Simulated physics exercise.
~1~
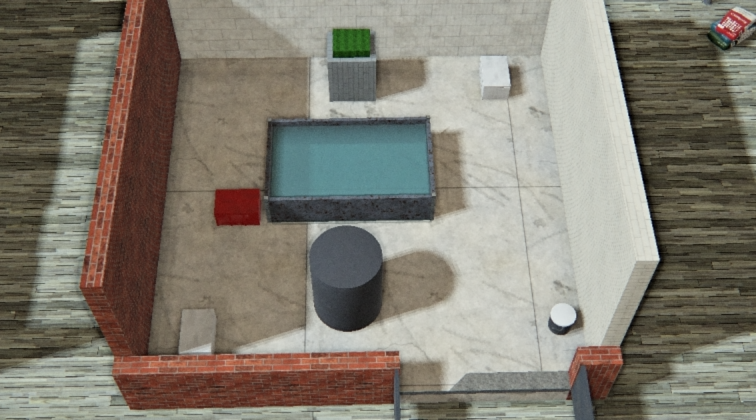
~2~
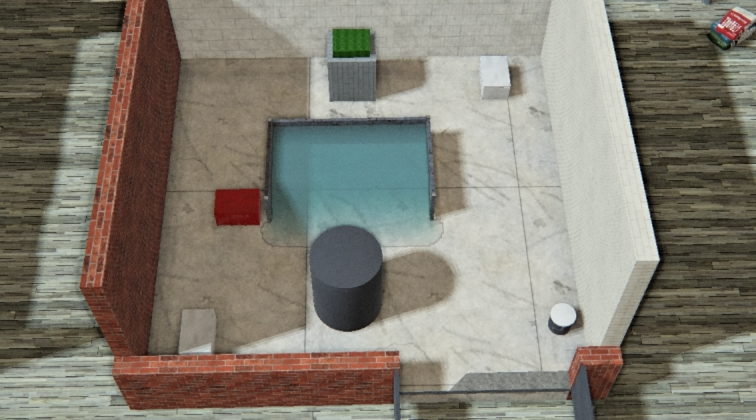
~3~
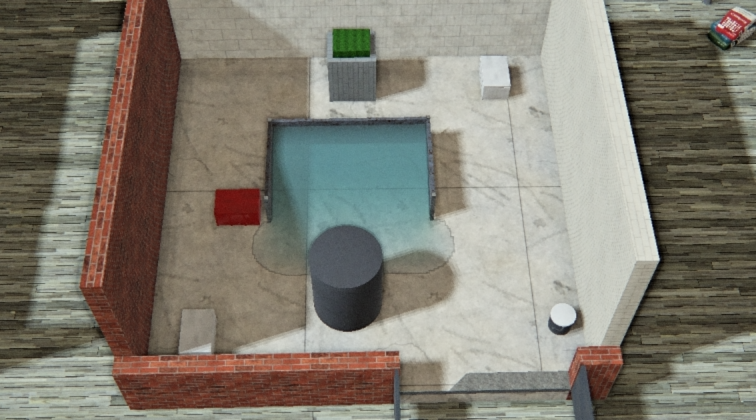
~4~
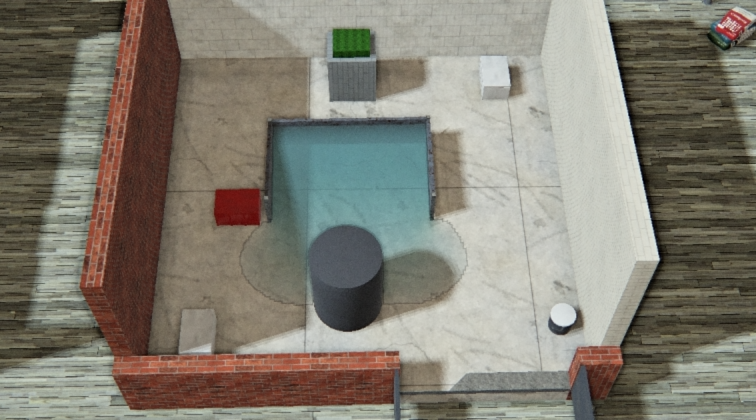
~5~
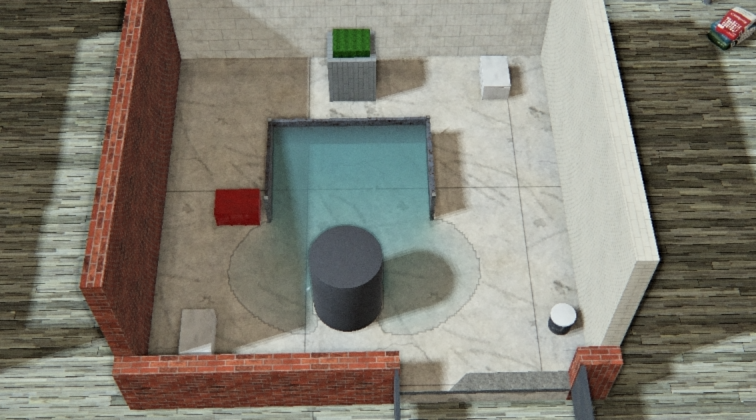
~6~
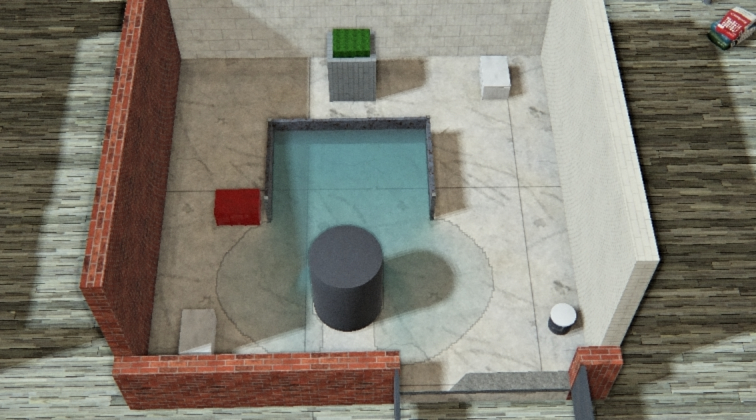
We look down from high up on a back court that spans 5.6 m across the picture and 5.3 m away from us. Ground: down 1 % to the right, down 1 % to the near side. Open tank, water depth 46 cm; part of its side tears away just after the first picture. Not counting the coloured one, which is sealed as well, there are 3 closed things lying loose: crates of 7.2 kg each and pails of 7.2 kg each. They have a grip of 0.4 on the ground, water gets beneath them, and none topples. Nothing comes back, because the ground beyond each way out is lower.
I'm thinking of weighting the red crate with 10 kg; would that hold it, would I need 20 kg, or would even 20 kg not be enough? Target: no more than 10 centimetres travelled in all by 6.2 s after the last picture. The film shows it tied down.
The heavier one is needed.
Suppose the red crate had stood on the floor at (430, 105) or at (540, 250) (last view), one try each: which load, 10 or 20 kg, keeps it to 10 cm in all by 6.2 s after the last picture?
Well, the little one does for the first, just the big one for the second.
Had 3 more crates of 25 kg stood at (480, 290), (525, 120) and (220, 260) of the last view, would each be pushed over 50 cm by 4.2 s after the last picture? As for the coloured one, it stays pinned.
First one went beyond, second stayed within, third stayed within.
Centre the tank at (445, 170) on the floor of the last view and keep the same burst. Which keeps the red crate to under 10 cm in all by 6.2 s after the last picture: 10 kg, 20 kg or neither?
In that case the lighter mass suffices.
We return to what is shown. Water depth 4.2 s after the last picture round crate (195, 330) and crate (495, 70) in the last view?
Roughly 6 and 0 cm.
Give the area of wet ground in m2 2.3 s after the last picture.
Somewhere about 16 m2, give or take.
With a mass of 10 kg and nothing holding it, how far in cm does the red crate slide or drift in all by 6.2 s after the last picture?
Around 30 cm in total.
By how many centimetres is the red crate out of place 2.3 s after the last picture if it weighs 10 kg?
Close to 0 centimetres.
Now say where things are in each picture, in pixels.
In the first frame, the red crate at (237, 201), on the bottom; 2.9 m2 under water; 0 of 4 have shifted.
In the second frame, the red crate at (237, 201), on the bottom; water covers 3.9 m2; 0 of 4 have shifted.
In the third frame, the red crate at (237, 201), on the bottom; water covers 5.0 m2; 0 of 4 have shifted.
In the fourth frame, the red crate at (237, 201), on the bottom; water covers 6.1 m2; 0 of 4 have shifted.
In the fifth frame, the red crate at (237, 201) rests on the ground; 7.2 m2 under water; 0 of 4 have shifted.
In the sixth frame, the red crate at (237, 201) rests on the ground; 8.5 m2 under water; 0 of 4 have shifted.
Then, 0.6 s after the last picture the red crate would be 0 cm from its start with 10 kg and 0 cm from its start with 20 kg; 0 cm of water round it then.
Then, 2.3 s after the last picture the red crate would be 0 cm from its start with 10 kg and 0 cm from its start with 20 kg; 1 cm of water round it then.
Then, 4.2 s after the last picture the red crate would be 21 cm from its start with 10 kg and 3 cm from its start with 20 kg; 3 cm of water round it then.
Then, 6.2 s after the last picture the red crate would be 31 cm from its start with 10 kg and 3 cm from its start with 20 kg; 3 cm of water round it then.
